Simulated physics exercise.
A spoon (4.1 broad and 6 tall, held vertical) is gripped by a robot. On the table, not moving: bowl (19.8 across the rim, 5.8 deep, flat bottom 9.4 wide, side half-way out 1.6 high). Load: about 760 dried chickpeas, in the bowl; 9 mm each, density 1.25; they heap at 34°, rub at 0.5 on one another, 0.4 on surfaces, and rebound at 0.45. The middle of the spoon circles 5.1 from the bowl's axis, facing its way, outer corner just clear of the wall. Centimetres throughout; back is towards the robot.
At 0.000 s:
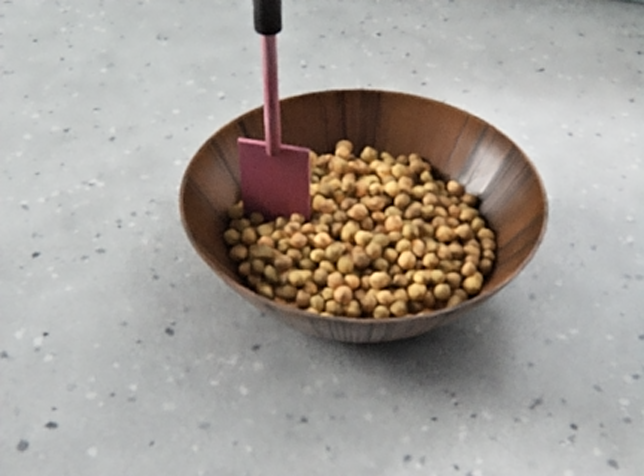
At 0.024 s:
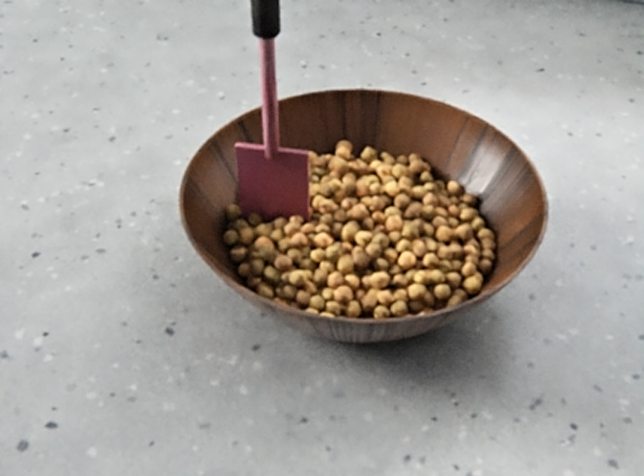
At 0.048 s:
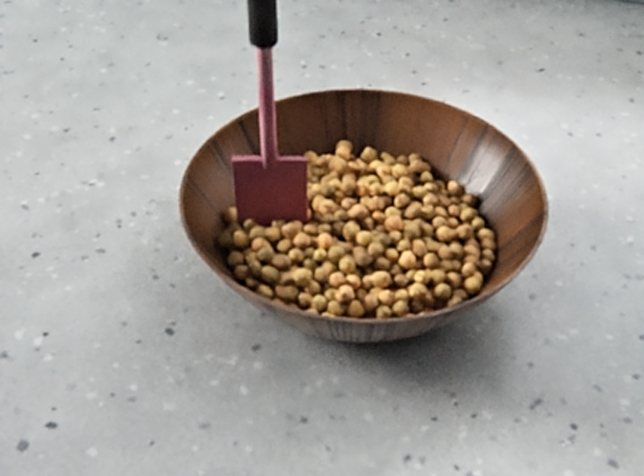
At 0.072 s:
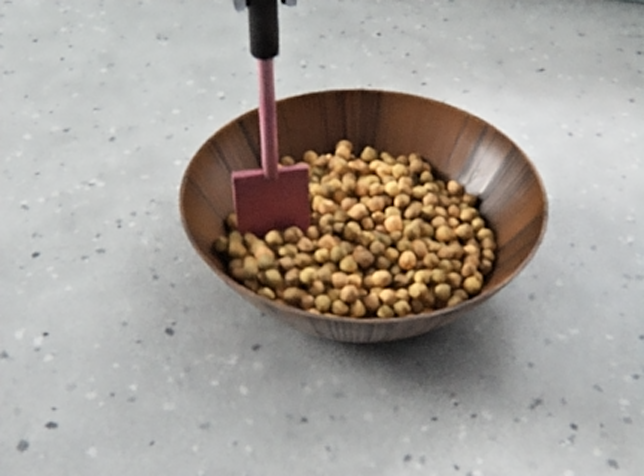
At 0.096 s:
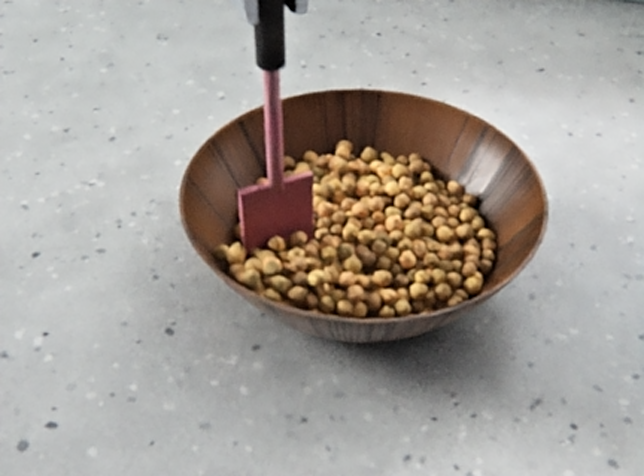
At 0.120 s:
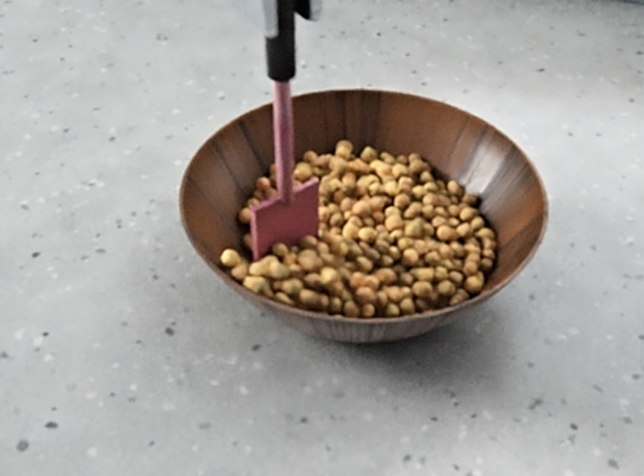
A dark brown, flared bowl full of small tan dried chickpeas sits on a speckled pale grey table, seen from above at an angle by a camera that stays still. Upright at the bowl's left side stands a flat, square-ended pinkish-red spoon with a black grip, held by a partly visible robot gripper. The spoon sweeps slowly along the left wall towards the viewer, turning slightly and pushing nearby chickpeas into a low ridge at the front left.
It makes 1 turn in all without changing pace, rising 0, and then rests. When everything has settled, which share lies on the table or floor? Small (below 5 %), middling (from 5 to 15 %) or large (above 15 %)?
Answer: Middling; from 5 to 15 % of the dried chickpeas finish on the table or floor.
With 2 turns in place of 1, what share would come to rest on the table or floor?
Then about 15 per cent.
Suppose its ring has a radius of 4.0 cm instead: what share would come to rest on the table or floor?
In that case some 5 per cent.
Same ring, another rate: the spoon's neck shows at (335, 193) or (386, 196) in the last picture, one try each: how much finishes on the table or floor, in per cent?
About 30 and 40 per cent.
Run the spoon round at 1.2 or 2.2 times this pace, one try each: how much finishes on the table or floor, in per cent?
Some 15 and 40 per cent.
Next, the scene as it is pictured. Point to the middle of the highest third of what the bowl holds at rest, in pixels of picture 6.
At about (287, 248).
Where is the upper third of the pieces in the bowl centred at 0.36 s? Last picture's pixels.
At about (468, 214).
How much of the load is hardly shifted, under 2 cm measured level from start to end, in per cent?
About 20 per cent.
After 0.36 s, 170° round, highest piece 8 above the table; 747 in the bowl, 7 on the table or floor, 10 in flight or on the tool.
After 0.60 s, 290° round, highest piece 8 above the table; 708 in the bowl, 43 on the table or floor, 13 in flight or on the tool.
After 0.91 s, 0° round, highest piece 6 above the table; 694 in the bowl, 70 on the table or floor.
After 1.61 s, 0° round, highest piece 6 above the table; 694 in the bowl, 70 on the table or floor.
In the end, 694 in the bowl, 70 on the table or floor. That is 9 % on the table or floor.
